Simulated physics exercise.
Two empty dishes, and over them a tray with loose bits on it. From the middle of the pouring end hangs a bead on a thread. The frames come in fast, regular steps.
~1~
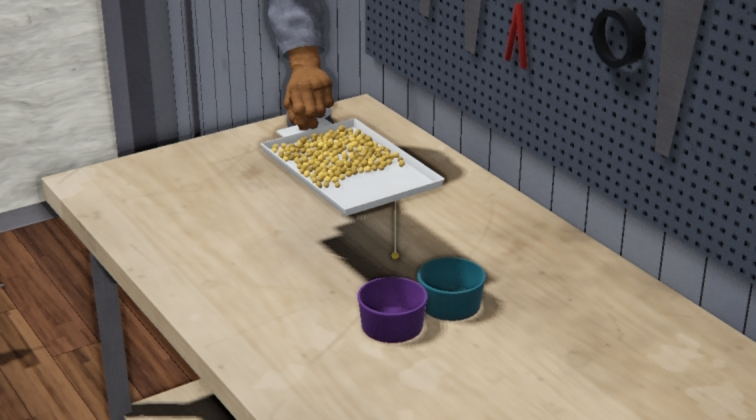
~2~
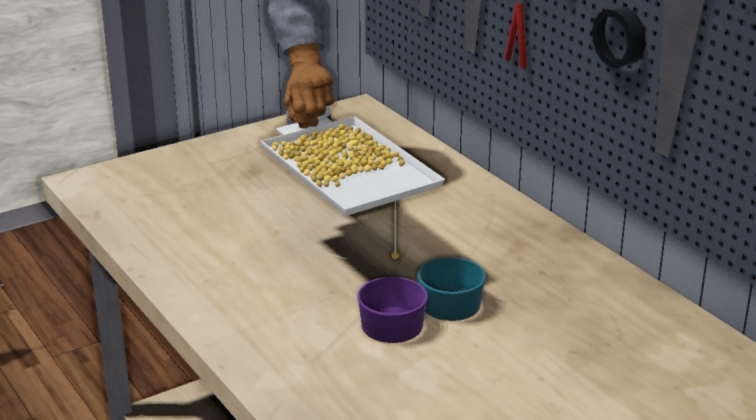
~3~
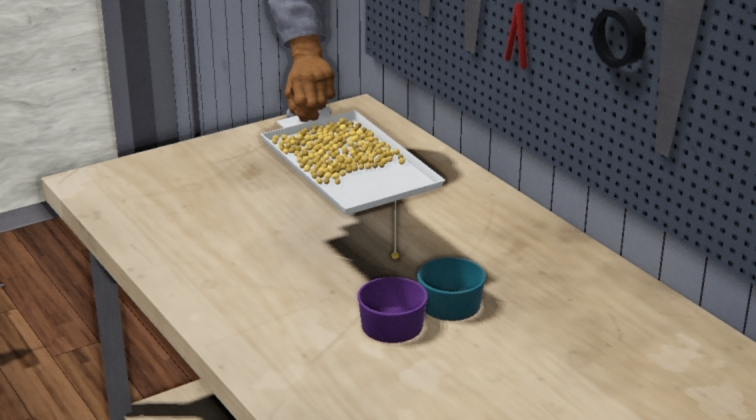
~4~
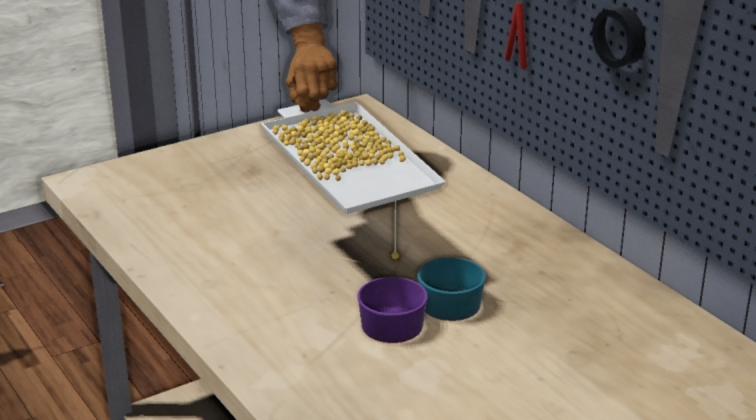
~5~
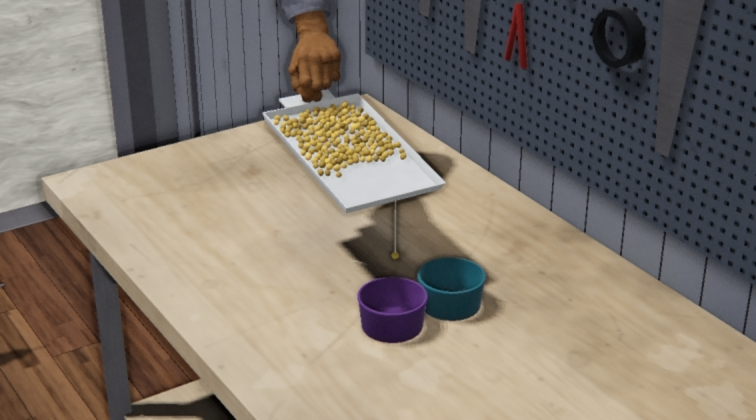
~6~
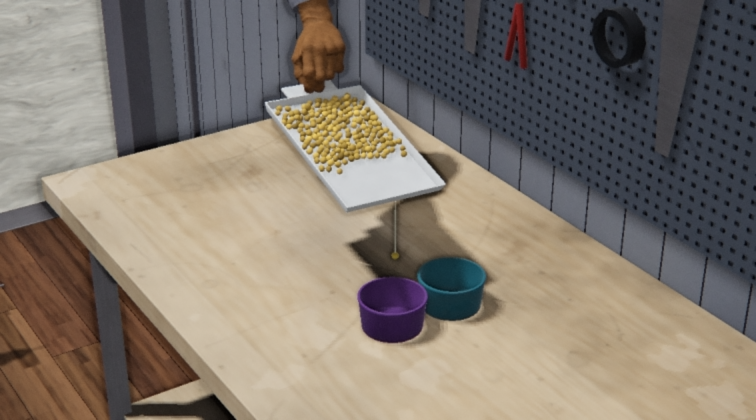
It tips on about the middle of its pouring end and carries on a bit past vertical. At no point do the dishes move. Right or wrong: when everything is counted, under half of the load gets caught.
Wrong.
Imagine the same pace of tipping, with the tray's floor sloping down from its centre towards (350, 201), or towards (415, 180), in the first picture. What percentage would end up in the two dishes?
The first try gives close to 20 percent; the next gives 20 percent.
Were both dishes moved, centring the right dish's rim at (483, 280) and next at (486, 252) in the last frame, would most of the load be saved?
Shy of half, then past half.
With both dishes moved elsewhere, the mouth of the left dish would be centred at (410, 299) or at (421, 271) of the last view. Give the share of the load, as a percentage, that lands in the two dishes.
You'd get 30 in a hundred the first time and 80 in a hundred the second.
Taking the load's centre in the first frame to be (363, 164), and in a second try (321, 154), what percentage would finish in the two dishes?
Near 70 and 70 percent respectively.
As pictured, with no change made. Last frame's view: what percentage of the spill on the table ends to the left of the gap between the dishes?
That would be roughly 30 per cent.
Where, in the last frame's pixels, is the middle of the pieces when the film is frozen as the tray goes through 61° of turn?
The middle of the load sits near (404, 167).
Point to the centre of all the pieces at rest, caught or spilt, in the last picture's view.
Once nothing moves, the middle sits near (442, 296).
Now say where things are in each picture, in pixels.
In the first picture, corners of the pouring end at (346, 207) and (441, 178), level; middle of the load at (335, 153), puffed corn balls; left dish at (411, 324); right dish at (471, 302); bead on its thread at (395, 256).
In the second picture, corners of the pouring end at (346, 207) and (441, 179), level; middle of the load at (335, 152).
In the third picture, corners of the pouring end at (346, 207) and (441, 179), tipped barely, lowest at the right corner; middle of the load at (335, 148).
In the fourth picture, corners of the pouring end at (347, 206) and (442, 181), tipped a little, lowest at the right corner; middle of the load at (336, 141).
In the fifth picture, corners of the pouring end at (348, 206) and (442, 182), tipped a little, lowest at the right corner; middle of the load at (337, 134).
In the sixth picture, corners of the pouring end at (348, 205) and (442, 183), tipped clearly, lowest at the right corner; middle of the load at (339, 128); left dish at (411, 324); right dish at (471, 302).
Soon, tray tipped steeply; nearly all on the tray; a stray few in the right dish; a small part in the air.
A while on, tray tipped right over; about two thirds on the tray; a stray few in the left dish; a small part in the right dish; a small part outside both; about a quarter in the air.
Towards the end, tray tipped past a quarter turn; about a quarter in the left dish; about half in the right dish; about a third outside both.
Finally, tray tipped past a quarter turn; about a quarter in the left dish; about half in the right dish; about a third outside both.
